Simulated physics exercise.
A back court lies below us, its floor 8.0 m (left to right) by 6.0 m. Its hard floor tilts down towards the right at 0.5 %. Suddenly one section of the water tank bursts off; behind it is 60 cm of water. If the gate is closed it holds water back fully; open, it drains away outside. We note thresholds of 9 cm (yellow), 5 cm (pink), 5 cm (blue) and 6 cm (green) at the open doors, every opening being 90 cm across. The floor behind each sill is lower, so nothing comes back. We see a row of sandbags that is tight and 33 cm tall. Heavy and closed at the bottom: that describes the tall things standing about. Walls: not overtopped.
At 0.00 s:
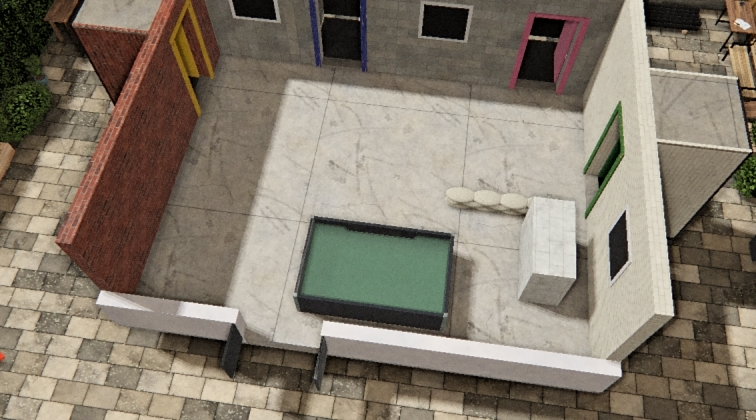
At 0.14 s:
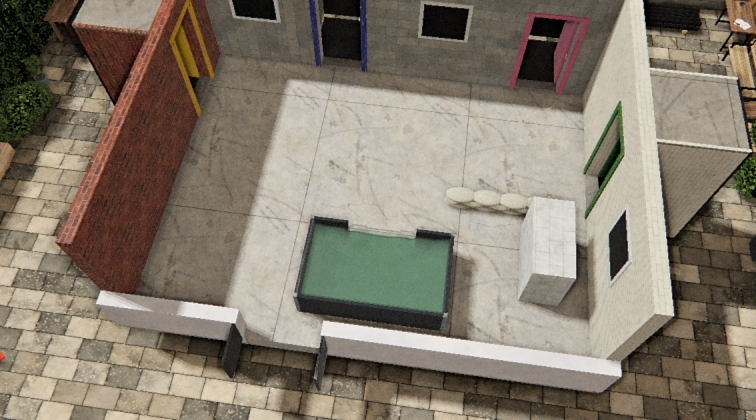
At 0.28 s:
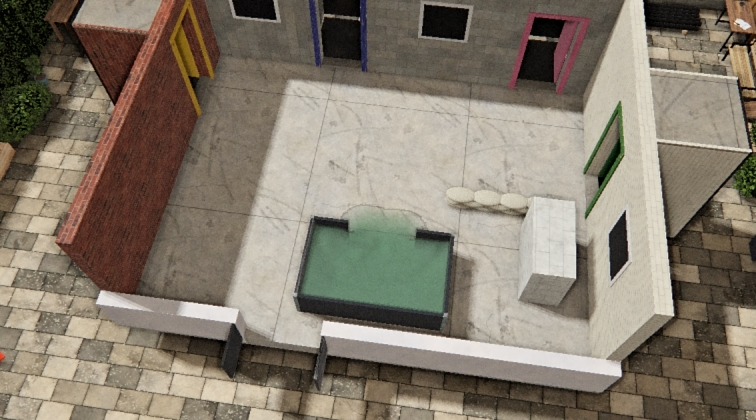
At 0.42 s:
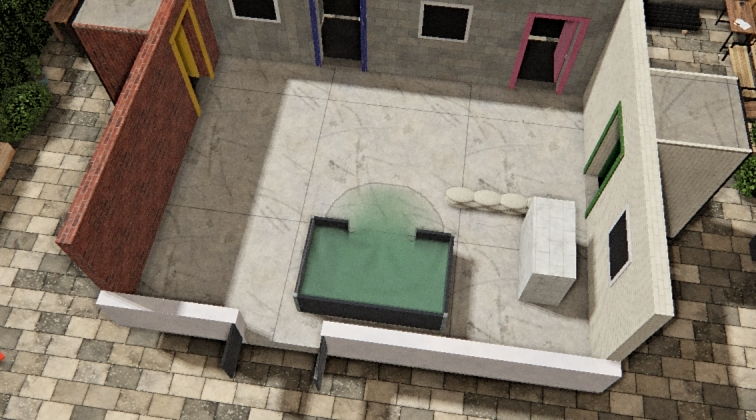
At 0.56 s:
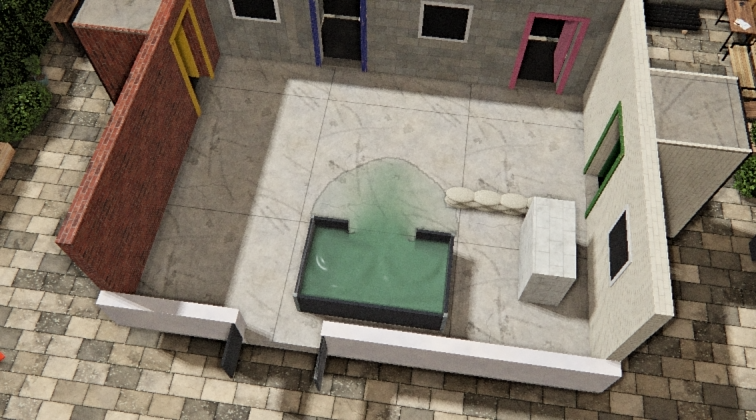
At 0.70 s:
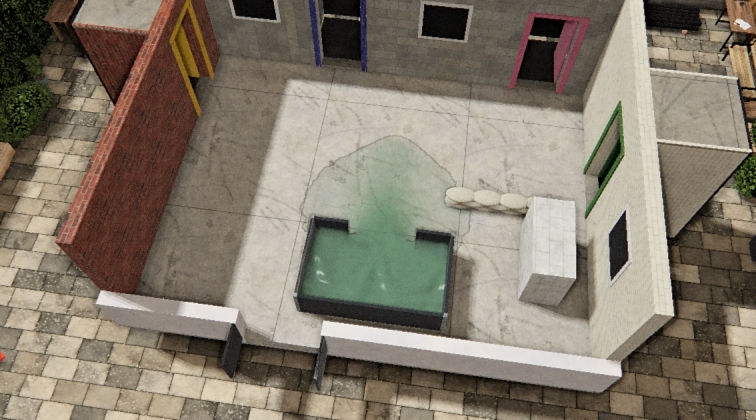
A paved back court is seen from high above, enclosed by a red brick wall at left, a grey wall behind and a pale wall at right. A dark-rimmed tank of green water stands near the front, with a white block and pale rounded objects to its right. The tank's far side opens, and water pours out, fanning across the floor away from the still camera.
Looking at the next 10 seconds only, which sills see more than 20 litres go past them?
One by one: The yellow door holds the inflow within the limit; the pink door lets the inflow top the limit; the blue door lets the inflow top the limit; the green door holds the inflow within the limit.
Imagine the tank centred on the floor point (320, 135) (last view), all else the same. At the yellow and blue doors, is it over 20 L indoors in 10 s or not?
Yellow: Within limit; blue: Too much.
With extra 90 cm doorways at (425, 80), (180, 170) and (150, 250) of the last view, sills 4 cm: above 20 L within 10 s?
Check each in turn: The first succeeds, the second fails, the third fails.
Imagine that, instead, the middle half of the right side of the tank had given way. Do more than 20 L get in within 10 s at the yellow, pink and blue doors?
Yellow short, pink beyond, blue short.
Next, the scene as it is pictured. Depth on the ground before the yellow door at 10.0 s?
5.0 cm or so.
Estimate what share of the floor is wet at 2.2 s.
Close to 40 in a hundred.
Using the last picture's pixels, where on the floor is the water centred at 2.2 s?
Its balance point sits around (390, 207).
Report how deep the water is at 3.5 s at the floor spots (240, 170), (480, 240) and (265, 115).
About 1, 1 and 2 cm.
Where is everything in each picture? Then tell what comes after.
The first picture shows still water, 60 cm deep, in the water tank at (376, 266).
In the second picture, the front is at a hidden place, 0.7 m from the gap on the water tank's far side; 0.2 m2 of floor is under water; 60 cm left at the back of the water tank.
In the third picture, the front is at (356, 210), 0.9 m from the gap on the water tank's far side; 0.9 m2 of floor is under water; 60 cm left at the back of the water tank.
In the fourth picture, water pours out on the water tank's far side and has run 1.3 m, to (376, 186); typically 8 cm deep outside, 54 cm at the water tank's back.
In the fifth picture, water pours out on the water tank's far side and has run 1.9 m, to (383, 161); typically 5 cm deep outside, 50 cm at the water tank's back.
In the sixth picture, water pours out on the water tank's far side and has run 2.5 m, to (396, 138); typically 5 cm deep outside, 51 cm at the water tank's back.
After 1.4 s water covers 25 % of the floor and is deepest (32 cm) near (380, 239); yellow door not reached, pink door not reached, blue door not reached, green door not reached.
After 2.2 s water covers 40 % of the floor and is deepest (23 cm) near (380, 239); yellow door not reached, pink door 5 cm at the sill, 0 L in, blue door 15 cm at the sill, 16 L in, green door not reached.
After 3.5 s water covers 50 % of the floor and is deepest (21 cm) near (580, 105); yellow door 4 cm at the sill, 0 L in, pink door 8 cm at the sill, 11 L in, blue door 12 cm at the sill, 71 L in, green door not reached.
After 6.0 s water covers 60 % of the floor and is deepest (14 cm) near (580, 112); yellow door 9 cm at the sill, 2 L in, pink door 8 cm at the sill, 27 L in, blue door 8 cm at the sill, 108 L in, green door 5 cm at the sill, 0 L in.
After 10.0 s water covers 95 % of the floor and is deepest (10 cm) near (586, 361); yellow door 5 cm at the sill, 2 L in, pink door 7 cm at the sill, 57 L in, blue door 5 cm at the sill, 116 L in, green door 6 cm at the sill, 0 L in.
